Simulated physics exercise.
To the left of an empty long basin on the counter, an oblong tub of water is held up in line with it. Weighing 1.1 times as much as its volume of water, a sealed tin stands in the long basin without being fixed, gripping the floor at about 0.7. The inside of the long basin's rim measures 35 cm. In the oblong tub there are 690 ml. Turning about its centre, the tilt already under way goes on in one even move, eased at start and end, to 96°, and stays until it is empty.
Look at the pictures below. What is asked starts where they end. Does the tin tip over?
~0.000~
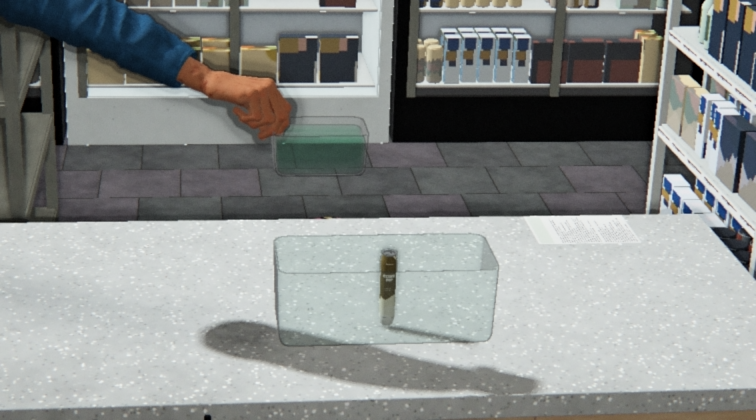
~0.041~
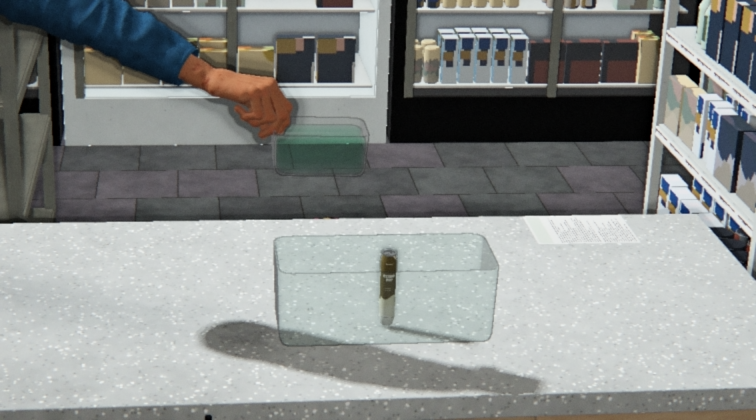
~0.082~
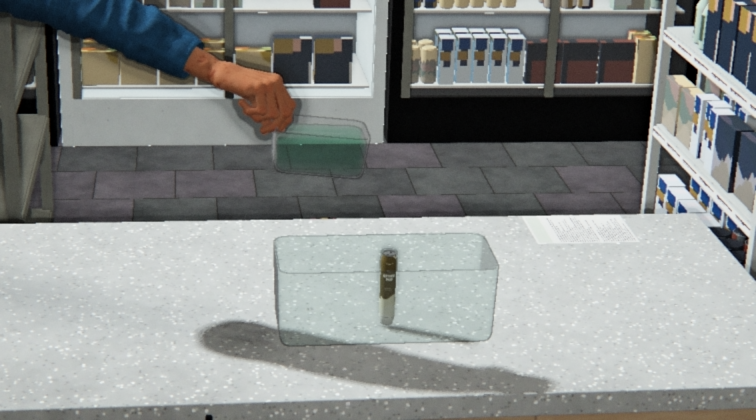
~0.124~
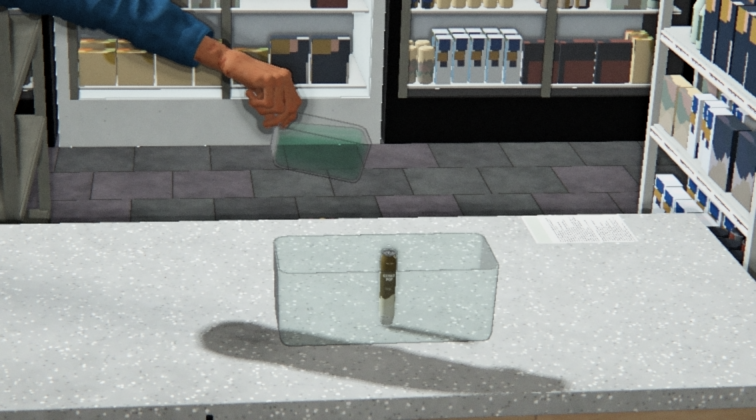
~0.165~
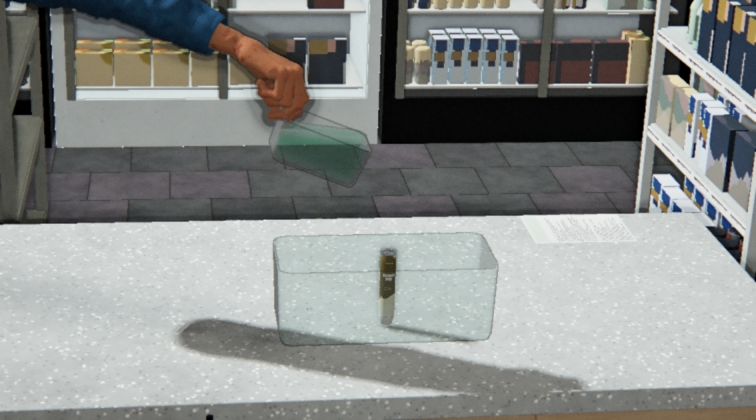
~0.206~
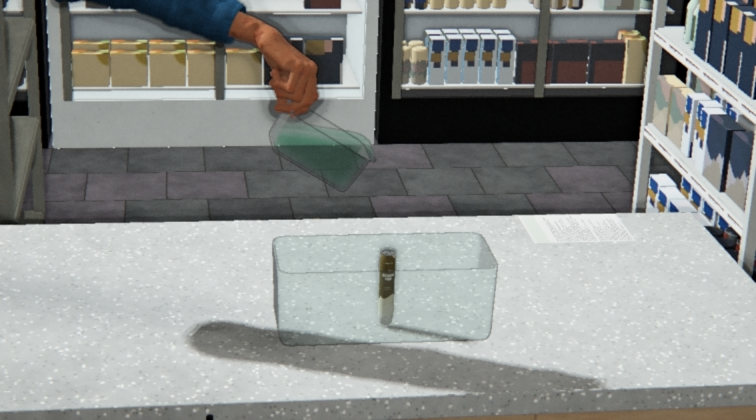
No, it stays on its base.
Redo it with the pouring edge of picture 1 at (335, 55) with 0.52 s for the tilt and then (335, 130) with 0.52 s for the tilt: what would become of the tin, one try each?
In the first try it remains standing; in the second it comes down.
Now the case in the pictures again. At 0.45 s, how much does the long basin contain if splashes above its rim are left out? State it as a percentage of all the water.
I'd put it near 20 percent.
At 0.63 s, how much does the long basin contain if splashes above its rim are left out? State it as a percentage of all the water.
Around 86 in a hundred.
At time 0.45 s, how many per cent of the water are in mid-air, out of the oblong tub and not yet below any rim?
Near 60 per cent at that moment.
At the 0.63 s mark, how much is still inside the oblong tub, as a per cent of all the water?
5 %.
After 0.45 s the tilt is 92° and 20 per cent is still to pour; the tin stands where it began.
After 0.63 s the tilt is 96° and 5 per cent is still to pour; the tin stands where it began.
After 0.82 s the tilt is 96° and 1 per cent is still to pour; the tin stands where it began.
After 1.02 s the tilt is 96° and 0 per cent is still to pour; the tin stands where it began.
In the end the tin stands where it began.
